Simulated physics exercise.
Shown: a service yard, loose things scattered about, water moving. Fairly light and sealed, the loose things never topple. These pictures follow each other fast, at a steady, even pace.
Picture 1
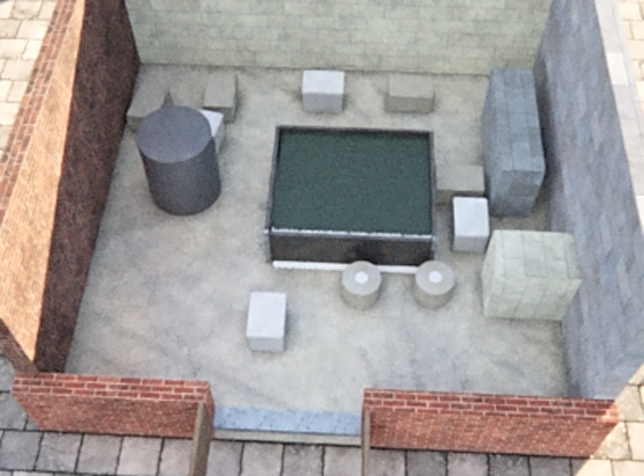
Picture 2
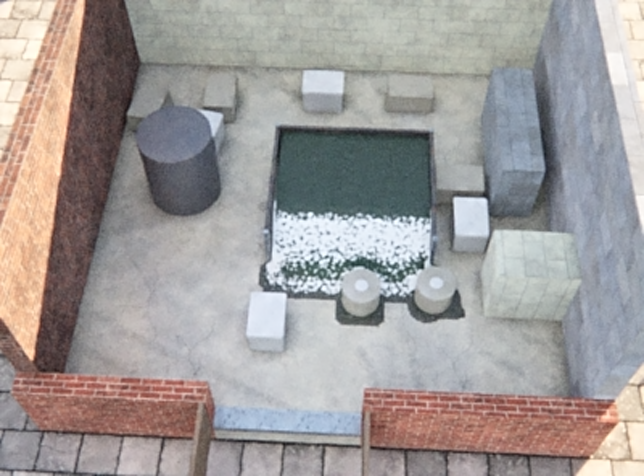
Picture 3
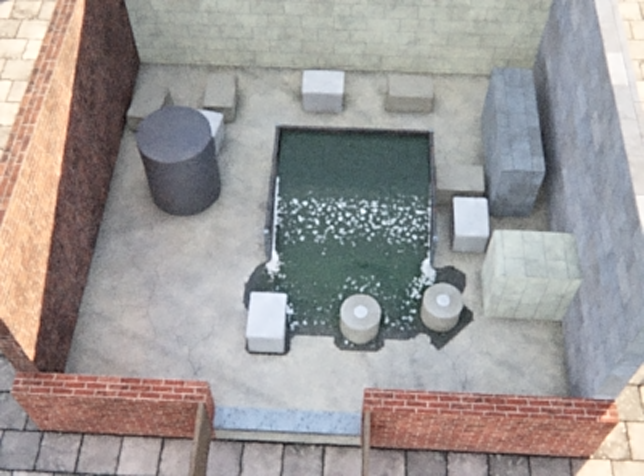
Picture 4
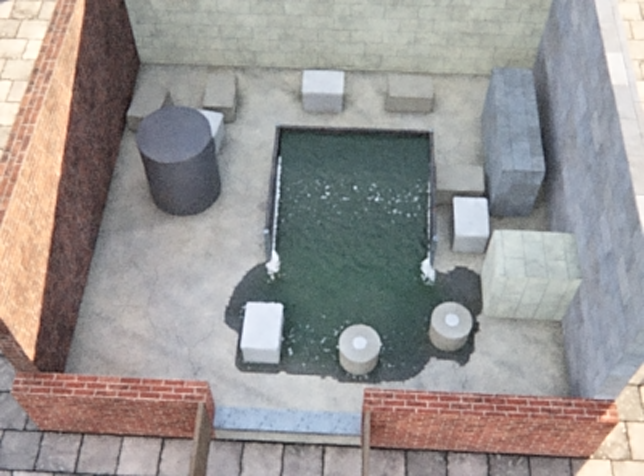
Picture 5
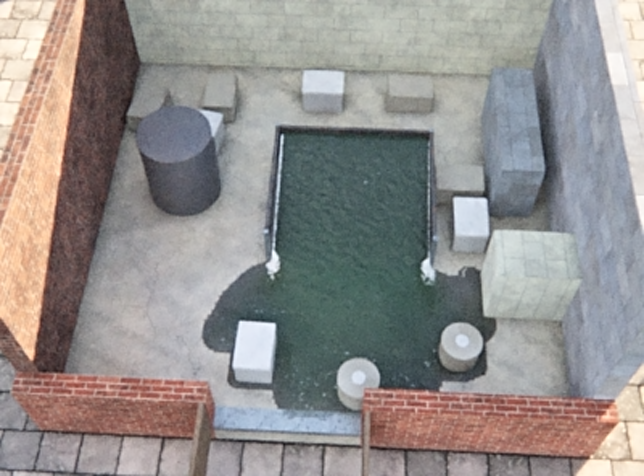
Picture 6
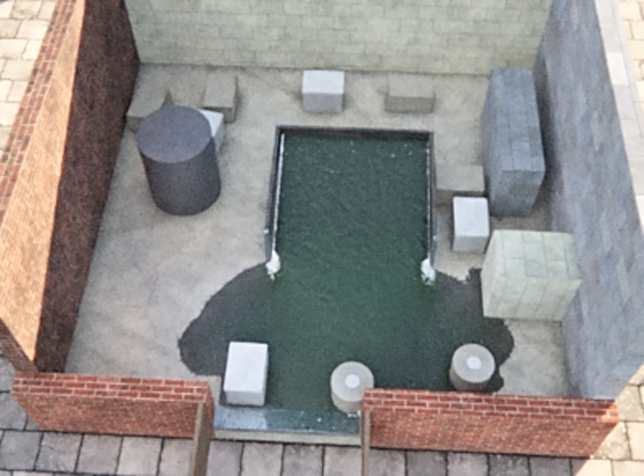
A brick and stone walled yard is seen from high above, the view fixed, with a gap in the low red wall at the front. A dark tank of green water sits in the middle, a dark grey cylinder to its left, pale and grey blocks around it, and two round grey tubs before it. Water bursts from the tank's front in white froth, spreads darkly across the floor, and pushes the tubs and a white block forward.
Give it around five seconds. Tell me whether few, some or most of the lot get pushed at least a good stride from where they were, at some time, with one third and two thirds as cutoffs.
Few, under a third.
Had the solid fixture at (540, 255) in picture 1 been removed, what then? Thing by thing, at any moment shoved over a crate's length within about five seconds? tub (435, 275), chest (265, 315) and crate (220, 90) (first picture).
Went a long way, then went a long way, then never got far.
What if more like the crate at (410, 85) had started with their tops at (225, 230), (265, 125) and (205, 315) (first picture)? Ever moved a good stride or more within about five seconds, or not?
In order: Hardly budges, hardly budges, then shoved clear.
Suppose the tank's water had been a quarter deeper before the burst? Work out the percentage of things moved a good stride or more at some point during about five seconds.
I'd put it near 30 out of a hundred.
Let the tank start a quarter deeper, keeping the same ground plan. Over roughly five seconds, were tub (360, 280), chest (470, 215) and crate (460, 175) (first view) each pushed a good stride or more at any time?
Taking them as listed, the first reached the mark, the second stopped before it and the third stopped before it.
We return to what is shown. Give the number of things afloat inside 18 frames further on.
Result - 1.
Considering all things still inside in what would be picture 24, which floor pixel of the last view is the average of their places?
Centre of the remaining clutter: Around (324, 161).
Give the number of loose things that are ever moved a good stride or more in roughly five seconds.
3 in all.
A moment on, 3 of 10 are well off their spots; 2 afloat.
Next, 3 of 10 are well off their spots; 1 afloat.
Later, 3 of 10 are well off their spots; 1 afloat.
In the end, 3 of 10 are well off their spots, and 3 have been at some point; 1 afloat.
